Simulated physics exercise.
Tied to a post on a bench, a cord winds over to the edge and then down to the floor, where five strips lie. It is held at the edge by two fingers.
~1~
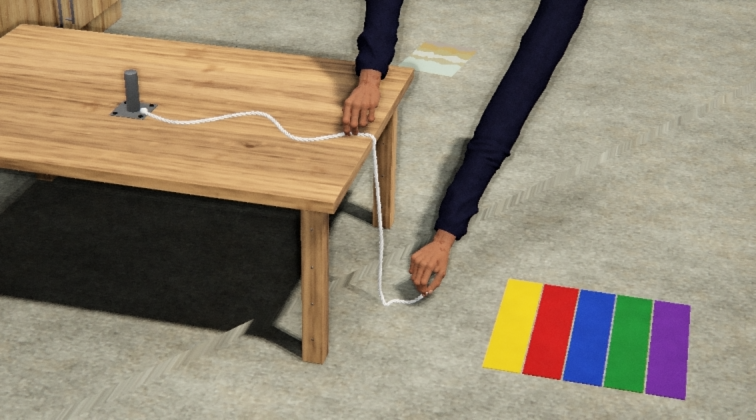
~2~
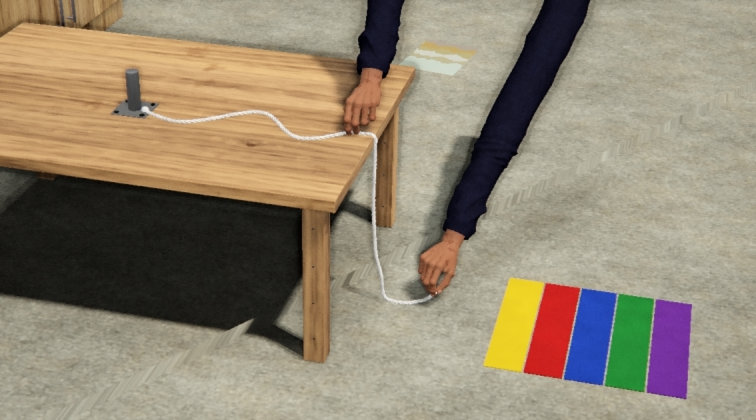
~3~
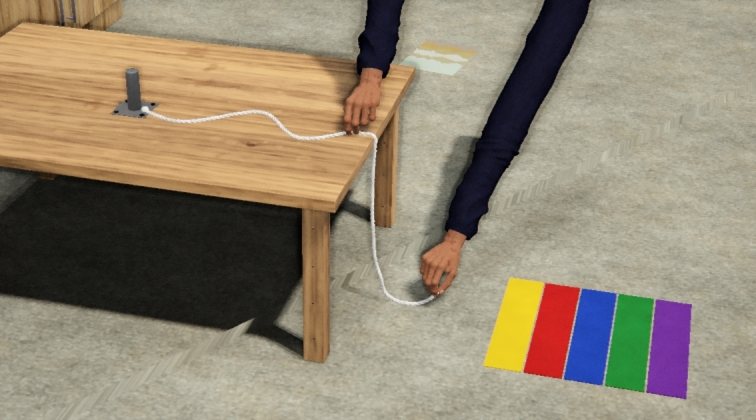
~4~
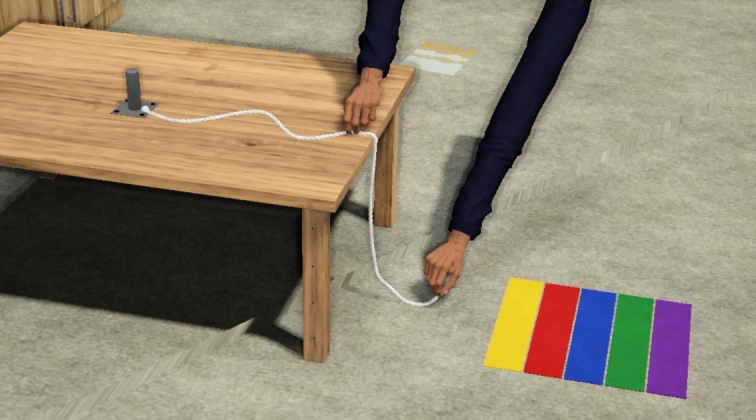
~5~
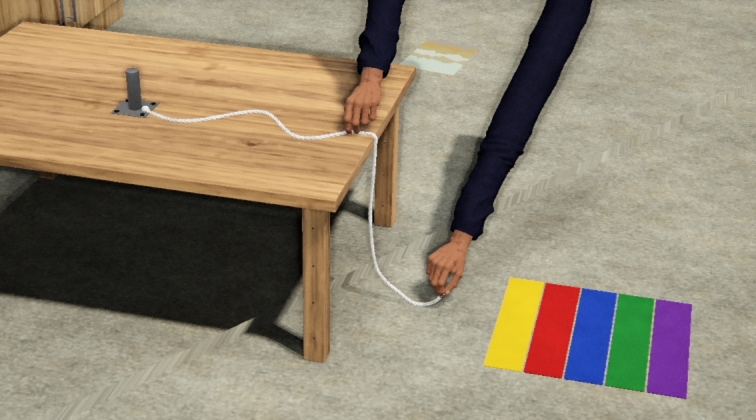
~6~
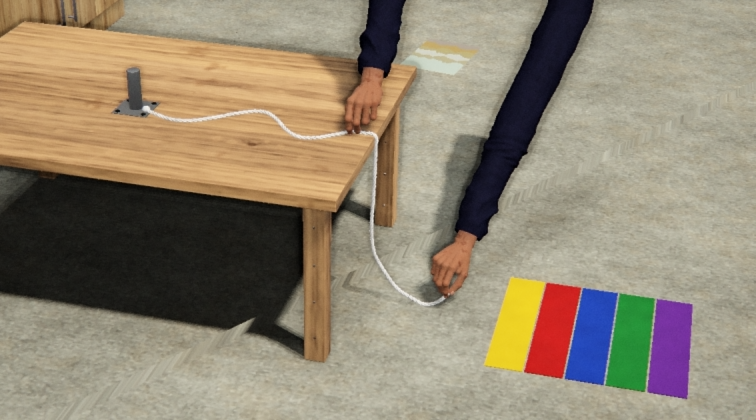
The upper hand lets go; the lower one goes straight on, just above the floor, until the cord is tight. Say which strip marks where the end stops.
The blue strip marks it.
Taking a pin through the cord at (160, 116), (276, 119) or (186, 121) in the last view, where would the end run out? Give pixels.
The three spots are (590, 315), (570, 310) and (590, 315), in that order.
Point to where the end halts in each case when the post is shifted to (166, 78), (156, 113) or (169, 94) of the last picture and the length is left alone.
(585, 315), (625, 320) and (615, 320), in that order.
Soon after, end near (537, 307); over yellow.
Then, end near (574, 313); over red.
At full stretch, end near (596, 316); over blue. The blue one.
